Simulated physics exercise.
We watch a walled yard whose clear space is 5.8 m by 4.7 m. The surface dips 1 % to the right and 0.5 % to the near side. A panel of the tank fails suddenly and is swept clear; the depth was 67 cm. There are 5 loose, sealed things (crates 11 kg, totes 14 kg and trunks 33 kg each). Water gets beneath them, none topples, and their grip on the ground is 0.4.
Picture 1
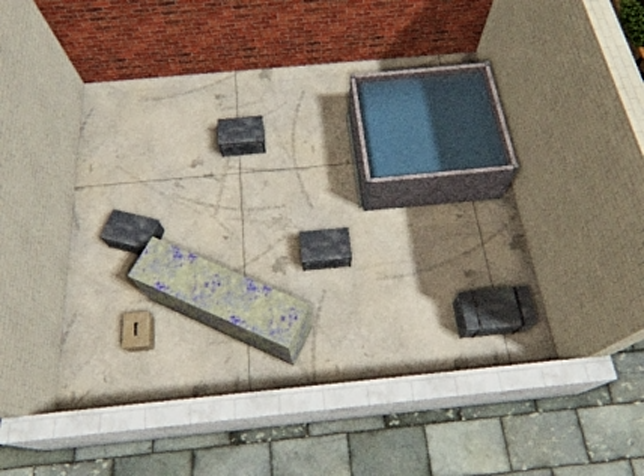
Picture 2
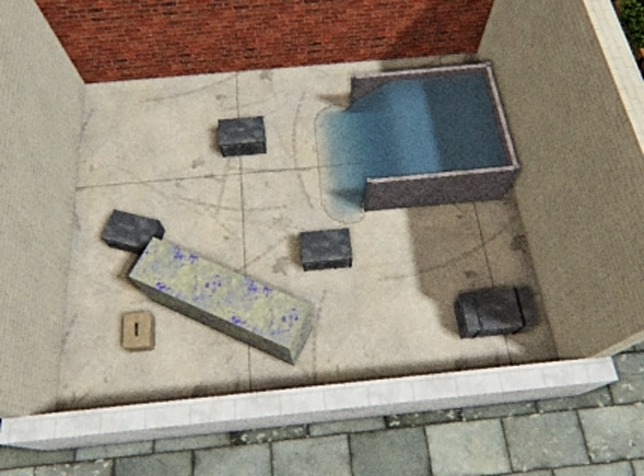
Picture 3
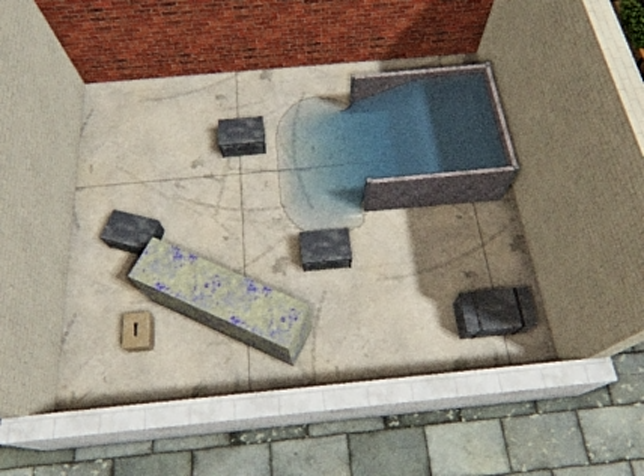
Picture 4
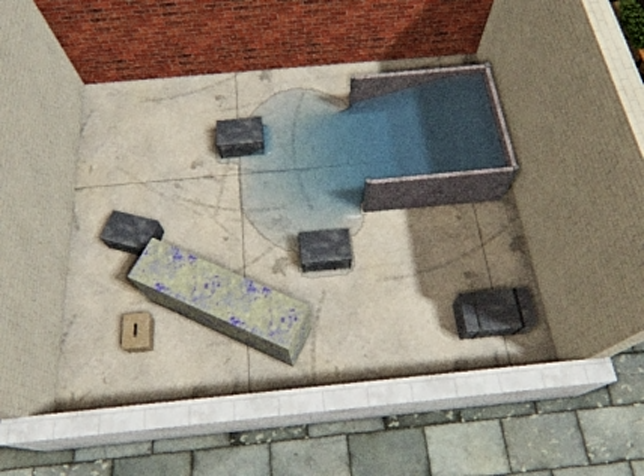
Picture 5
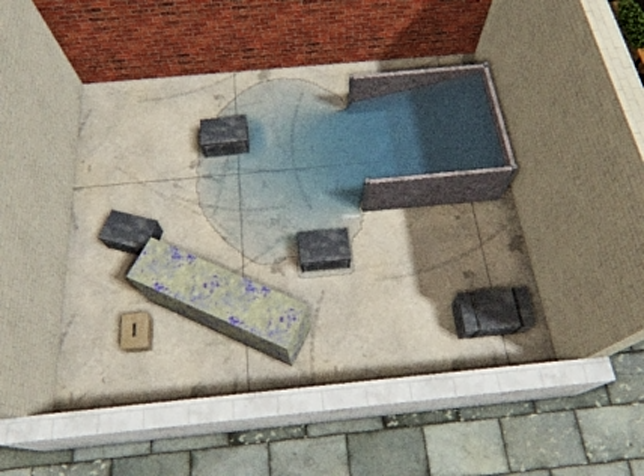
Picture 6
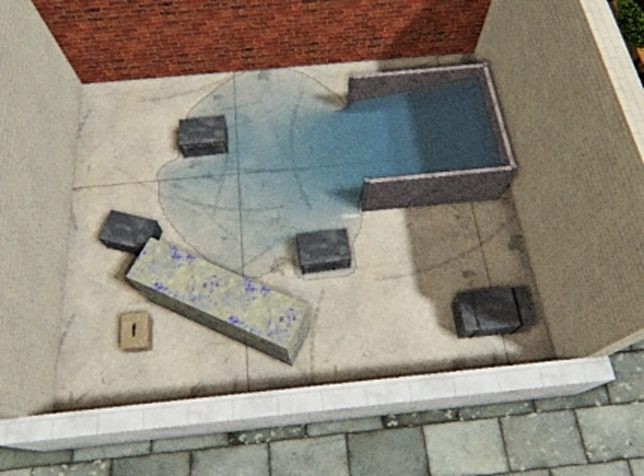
In this clip, the left side of a raised water tank in a walled yard gives way, and water spreads leftward across the pale floor, flowing around two dark boxes before the upper one slides a short way left.
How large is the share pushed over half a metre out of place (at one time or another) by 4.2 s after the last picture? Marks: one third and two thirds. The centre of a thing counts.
It is one to two thirds.
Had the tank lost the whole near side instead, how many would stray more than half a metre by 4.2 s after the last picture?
In that case 5 of them.
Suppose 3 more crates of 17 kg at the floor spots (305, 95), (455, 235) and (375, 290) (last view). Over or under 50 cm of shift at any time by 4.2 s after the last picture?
In that order: Over, under, less.
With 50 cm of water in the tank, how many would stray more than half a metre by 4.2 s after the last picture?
Then 2.
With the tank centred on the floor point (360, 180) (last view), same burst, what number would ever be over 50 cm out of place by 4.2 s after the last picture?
Then 2.
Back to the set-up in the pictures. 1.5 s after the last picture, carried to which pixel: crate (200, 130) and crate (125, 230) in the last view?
Around (85, 114) and (79, 319).
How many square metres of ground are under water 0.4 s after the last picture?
Roughly 12 m2.
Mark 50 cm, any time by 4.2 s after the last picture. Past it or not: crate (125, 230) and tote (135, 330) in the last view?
In that order: Past it, less.
Then, 0.4 s after the last picture 1 of 5 are over 50 cm from their spots; 0 afloat.
Then, 1.5 s after the last picture 2 of 5 are over 50 cm from their spots; 1 afloat.
Then, 2.8 s after the last picture 2 of 5 are over 50 cm from their spots; 1 afloat.
Then, 4.2 s after the last picture 2 of 5 are over 50 cm from their spots, and 2 have been at some point; 2 afloat.
